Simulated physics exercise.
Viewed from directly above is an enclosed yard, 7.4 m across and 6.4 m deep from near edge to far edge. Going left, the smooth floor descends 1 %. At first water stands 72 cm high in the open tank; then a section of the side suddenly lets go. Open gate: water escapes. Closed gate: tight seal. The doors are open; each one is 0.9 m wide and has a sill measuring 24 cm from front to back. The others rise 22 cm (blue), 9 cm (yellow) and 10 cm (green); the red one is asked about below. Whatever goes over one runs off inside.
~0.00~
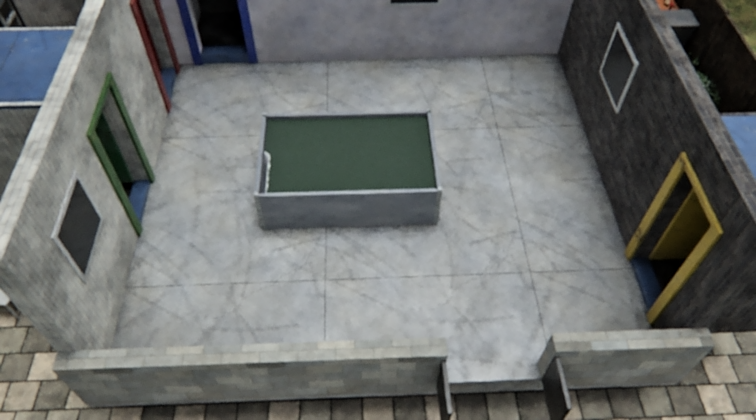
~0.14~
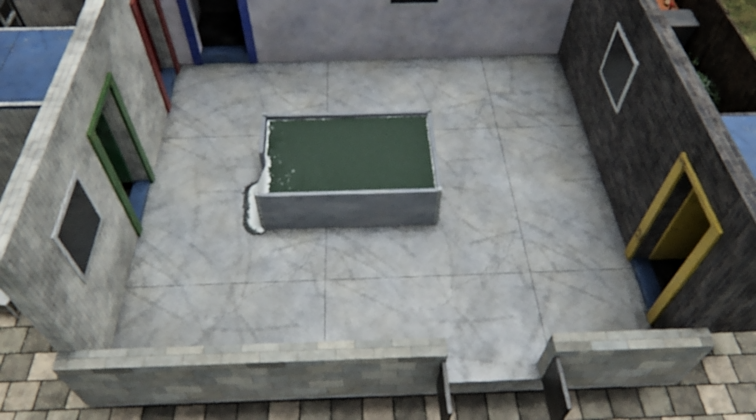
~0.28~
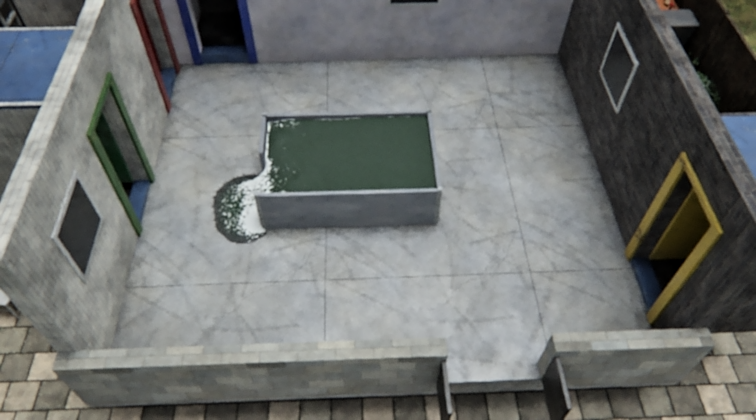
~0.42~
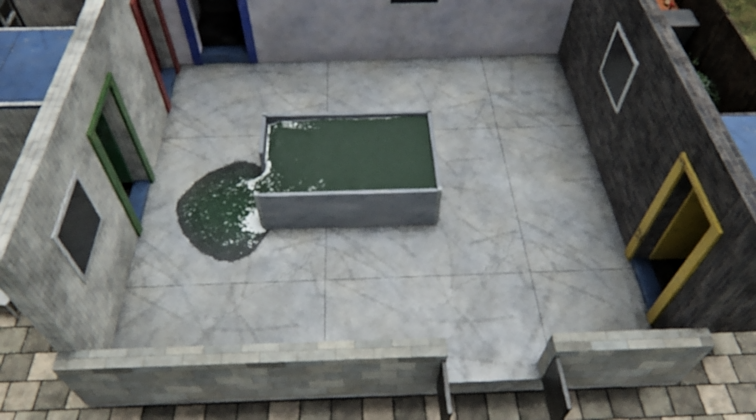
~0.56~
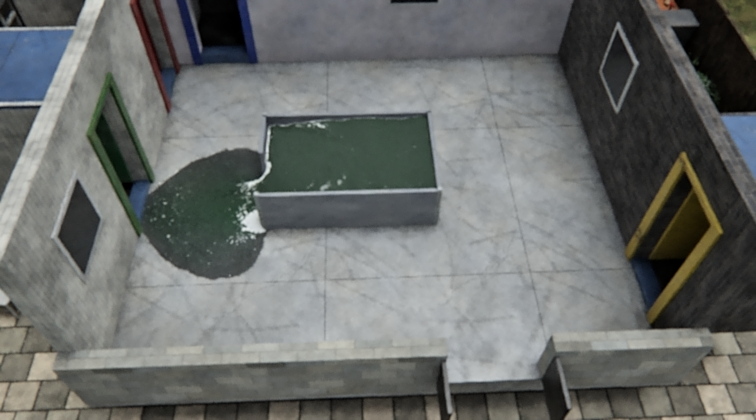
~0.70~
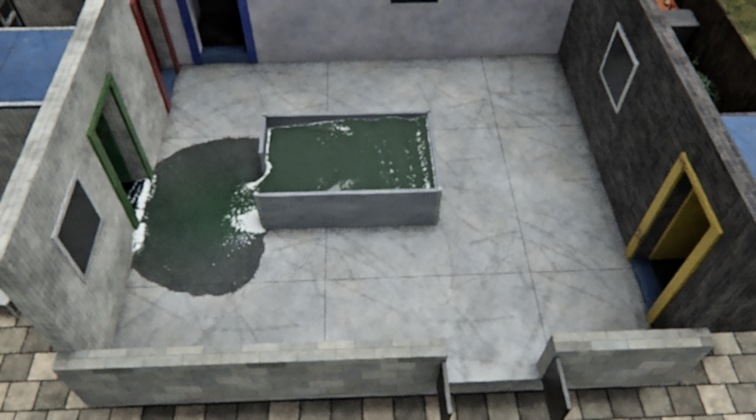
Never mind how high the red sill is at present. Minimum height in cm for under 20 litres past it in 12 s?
Approx. 8 cm.
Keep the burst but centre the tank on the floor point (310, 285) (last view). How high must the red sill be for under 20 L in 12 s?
It should be around 13.5 cm high.
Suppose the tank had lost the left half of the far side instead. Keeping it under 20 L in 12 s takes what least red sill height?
With that break, close to 33 cm.
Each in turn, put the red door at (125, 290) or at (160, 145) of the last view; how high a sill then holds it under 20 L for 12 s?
Minimums: Roughly 21 cm and 12.5 cm.
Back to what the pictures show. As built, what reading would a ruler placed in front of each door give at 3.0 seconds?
Lab note, depth in cm: Red 5; blue 14; yellow 0; green 28.
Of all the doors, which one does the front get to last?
Last: Yellow.
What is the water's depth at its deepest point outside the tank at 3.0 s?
It gets to close to 33 centimetres there.
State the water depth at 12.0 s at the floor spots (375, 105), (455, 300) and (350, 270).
First 4, then 4, then 5 cm.
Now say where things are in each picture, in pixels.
In the first picture, the open tank at (348, 154) is whole and still, 72 cm deep; the red door at (159, 46) is dry.
In the second picture, the gap is at (266, 197), the front 0.3 m out at (248, 205); the back of the open tank holds 72 cm.
In the third picture, the gap is at (266, 197), the front 0.8 m out at (218, 203); the back of the open tank holds 72 cm.
In the fourth picture, water pours out at (266, 198) and has run 1.3 m, to (183, 213); about 7 cm deep outside, 72 cm at the back.
In the fifth picture, water pours out at (266, 198) and has run 1.9 m, to (143, 221); about 5 cm deep outside, 71 cm at the back.
In the sixth picture, water pours out at (266, 197) and has run 2.2 m, to (123, 224); about 5 cm deep outside, 67 cm at the back; the red door at (159, 46), 3.5 m from the gap, is still 1.7 m from the nearest water.
After 1.4 s water covers 15 % of the floor, deepest (40 cm) near (259, 211); it has not reached the red door.
After 3.0 s water covers 30 % of the floor, deepest (33 cm) near (108, 366); 5 cm at the red door, 0 litres in over its 16 cm sill.
After 12.0 s water covers 100 % of the floor, deepest (10 cm) near (105, 379); 8 cm at the red door, 0 litres in over its 16 cm sill.
At the red door as built, the water arrived by 1.5 s and peaked near 9 cm at 7.6 s.
Run again over the same 12 s with other heights there, 32 litres in over 6.5 cm, 7 litres over 10 cm. The limit of 20 litres is kept from about 8 cm up.
